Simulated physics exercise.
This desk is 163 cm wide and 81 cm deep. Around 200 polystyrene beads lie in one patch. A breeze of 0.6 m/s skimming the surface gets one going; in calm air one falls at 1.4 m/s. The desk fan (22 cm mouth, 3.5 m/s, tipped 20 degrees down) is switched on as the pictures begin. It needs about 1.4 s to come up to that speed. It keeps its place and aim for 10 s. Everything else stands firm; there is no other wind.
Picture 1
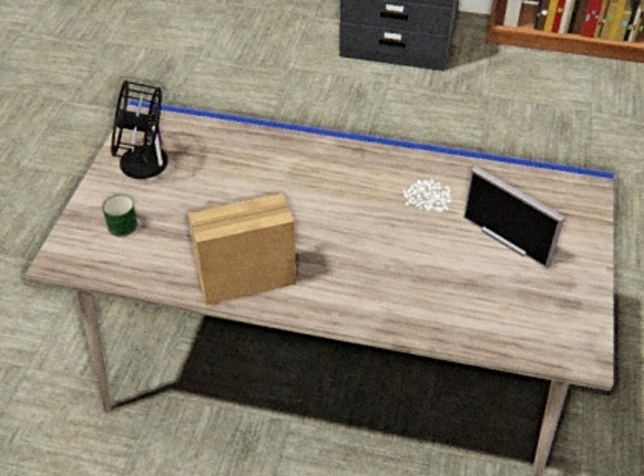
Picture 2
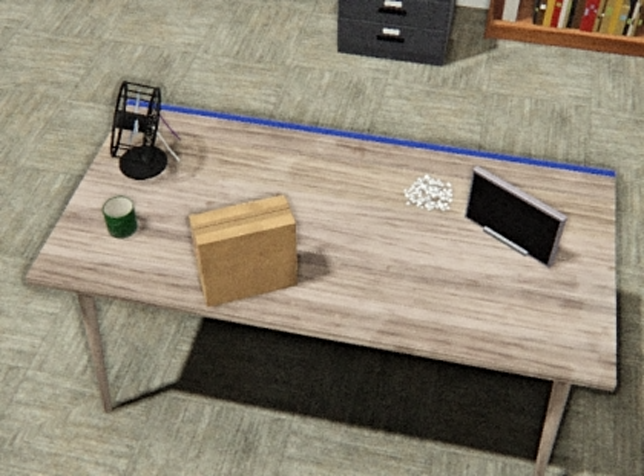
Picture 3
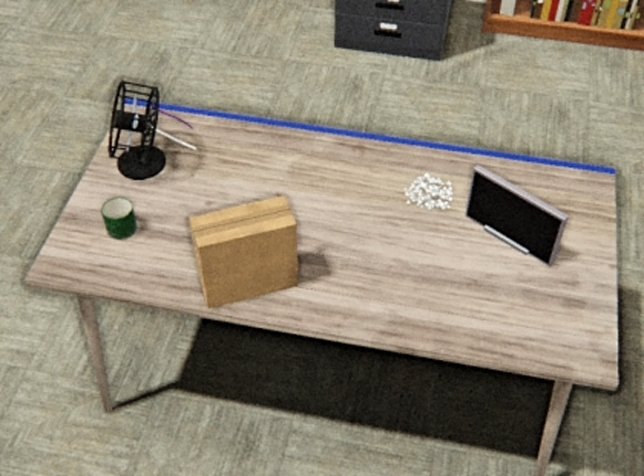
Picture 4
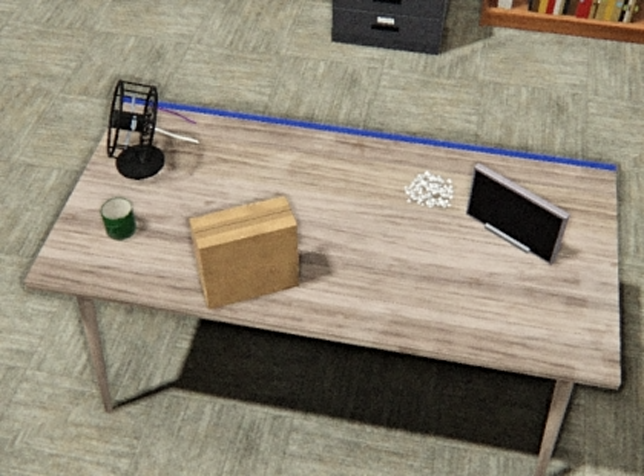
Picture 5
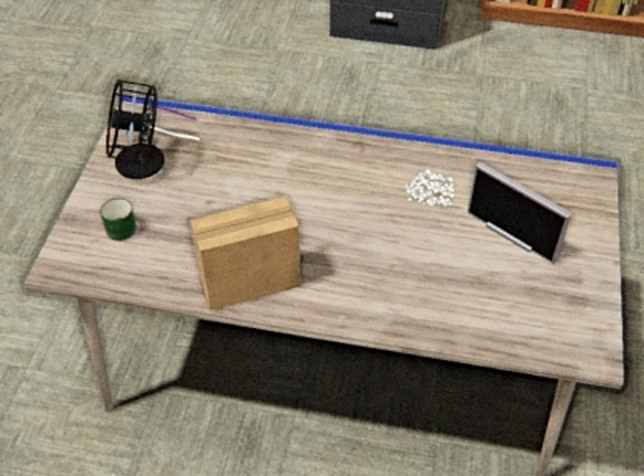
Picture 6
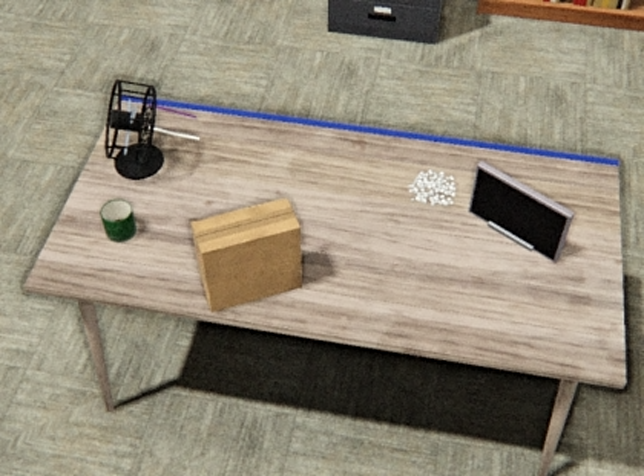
A small black desk fan stood at the left end of a wooden desk with a box, a green cup, white beads and a laptop, and almost nothing moved as the view shifted very slightly.
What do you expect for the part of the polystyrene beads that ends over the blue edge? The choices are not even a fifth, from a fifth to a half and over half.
By then not even a fifth are over the blue edge.
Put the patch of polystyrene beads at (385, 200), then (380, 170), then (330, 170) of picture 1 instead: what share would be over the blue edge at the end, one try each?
In that order: 0 %, 40 %, 40 %.
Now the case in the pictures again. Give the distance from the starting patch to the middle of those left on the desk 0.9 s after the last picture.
About 50 cm.
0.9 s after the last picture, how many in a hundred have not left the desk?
Some 25 per cent.
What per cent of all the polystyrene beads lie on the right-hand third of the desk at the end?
Near 0 %.
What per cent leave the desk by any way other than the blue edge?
About 100 %.
Then, 0.9 s after the last picture the count stands so, 0 % are over the blue edge; the middle of those still in play is near (608, 279).
Then, 2.1 s after the last picture the count stands so, 0 % are over the blue edge.
Then, 4.4 s after the last picture the count stands so, 0 % are over the blue edge.
Then, 8.9 s after the last picture, at the end, 0 % are over the blue edge.
